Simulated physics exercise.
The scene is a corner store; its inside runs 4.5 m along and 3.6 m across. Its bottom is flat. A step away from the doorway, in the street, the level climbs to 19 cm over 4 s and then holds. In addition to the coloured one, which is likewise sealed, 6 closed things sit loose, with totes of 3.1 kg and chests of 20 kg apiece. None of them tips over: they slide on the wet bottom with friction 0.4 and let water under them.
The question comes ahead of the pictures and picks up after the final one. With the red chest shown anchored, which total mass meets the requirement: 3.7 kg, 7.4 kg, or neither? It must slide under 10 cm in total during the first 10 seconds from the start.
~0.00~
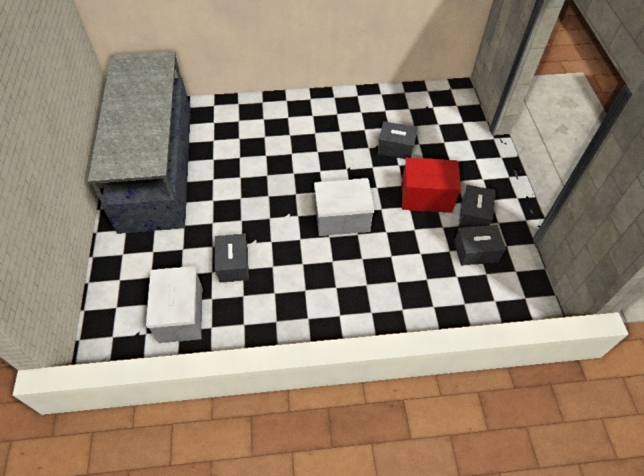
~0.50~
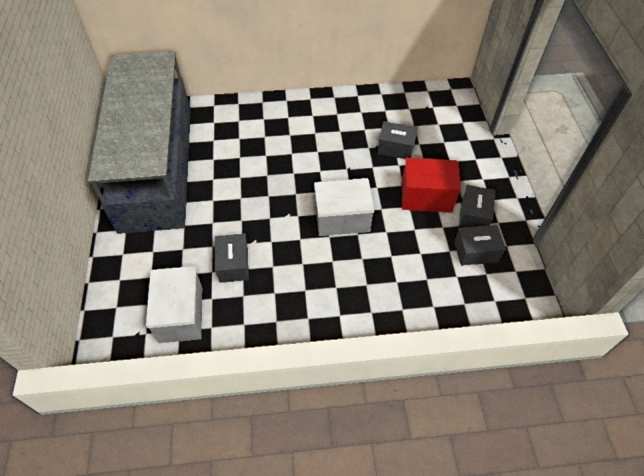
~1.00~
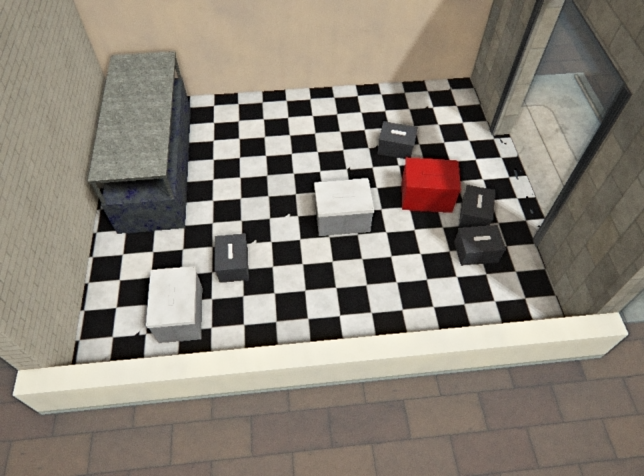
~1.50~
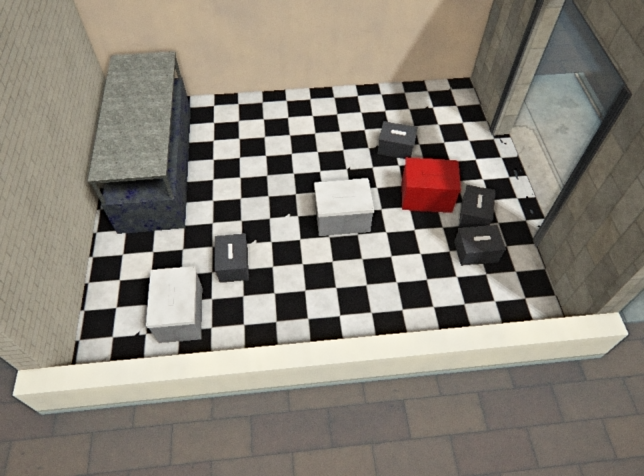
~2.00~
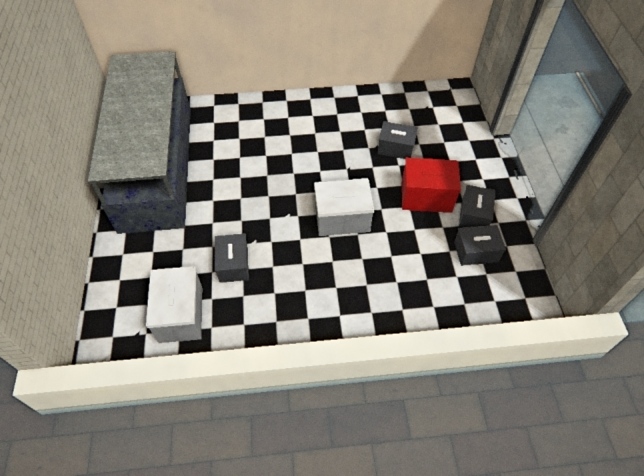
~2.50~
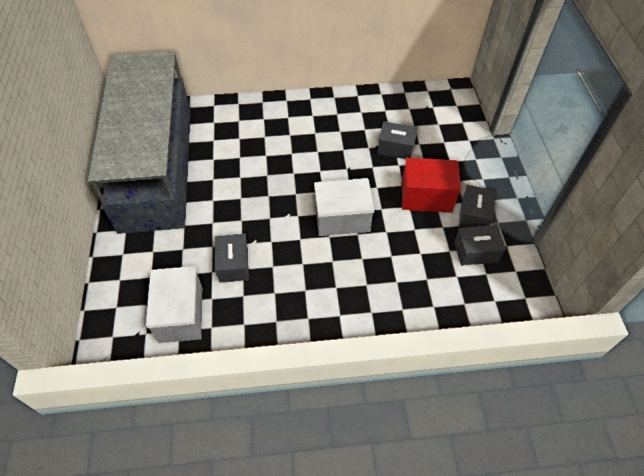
It slides too far regardless.
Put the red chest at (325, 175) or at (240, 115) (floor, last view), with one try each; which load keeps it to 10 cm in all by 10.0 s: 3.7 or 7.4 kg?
Going in order: Neither weight works, neither weight works.
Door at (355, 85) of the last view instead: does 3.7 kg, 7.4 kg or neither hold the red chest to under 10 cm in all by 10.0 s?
If so, both fall short.
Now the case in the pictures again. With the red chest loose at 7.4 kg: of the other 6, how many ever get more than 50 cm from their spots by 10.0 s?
3.
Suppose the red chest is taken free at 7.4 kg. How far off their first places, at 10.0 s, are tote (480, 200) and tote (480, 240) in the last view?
In that order: 350 cm, 40 cm.
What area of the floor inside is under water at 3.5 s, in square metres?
Some 2.0 m2 of it.
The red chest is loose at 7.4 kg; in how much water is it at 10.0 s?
Depth: Approx. 12 cm.
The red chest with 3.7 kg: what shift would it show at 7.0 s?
Shift: Roughly 80 cm.
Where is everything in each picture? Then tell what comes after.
In the first picture, the red chest at (433, 173), on the bottom; water covers 0.0 m2; 0 of 7 have shifted.
In the second picture, the red chest at (433, 173), on the bottom; 0.0 m2 under water; 0 of 7 have shifted.
In the third picture, the red chest at (433, 173) rests on the ground; water covers 0.0 m2; 0 of 7 have shifted.
In the fourth picture, the red chest at (433, 173) rests on the ground; 0.0 m2 under water; 0 of 7 have shifted.
In the fifth picture, the red chest at (433, 173) rests on the ground; 0.0 m2 under water; 0 of 7 have shifted.
In the sixth picture, the red chest at (433, 173), on the bottom; 0.5 m2 under water; 0 of 7 have shifted.
After 3.5 s the red chest would be 30 cm from its start with 3.7 kg and 21 cm from its start with 7.4 kg; 3 cm of water round it then.
After 4.5 s the red chest would be 41 cm from its start with 3.7 kg and 40 cm from its start with 7.4 kg; 6 cm of water round it then.
After 7.0 s the red chest would be 73 cm from its start with 3.7 kg and 218 cm from its start with 7.4 kg; 4 cm of water round it then.
After 10.0 s the red chest would be 242 cm from its start with 3.7 kg and 243 cm from its start with 7.4 kg; 12 cm of water round it then.
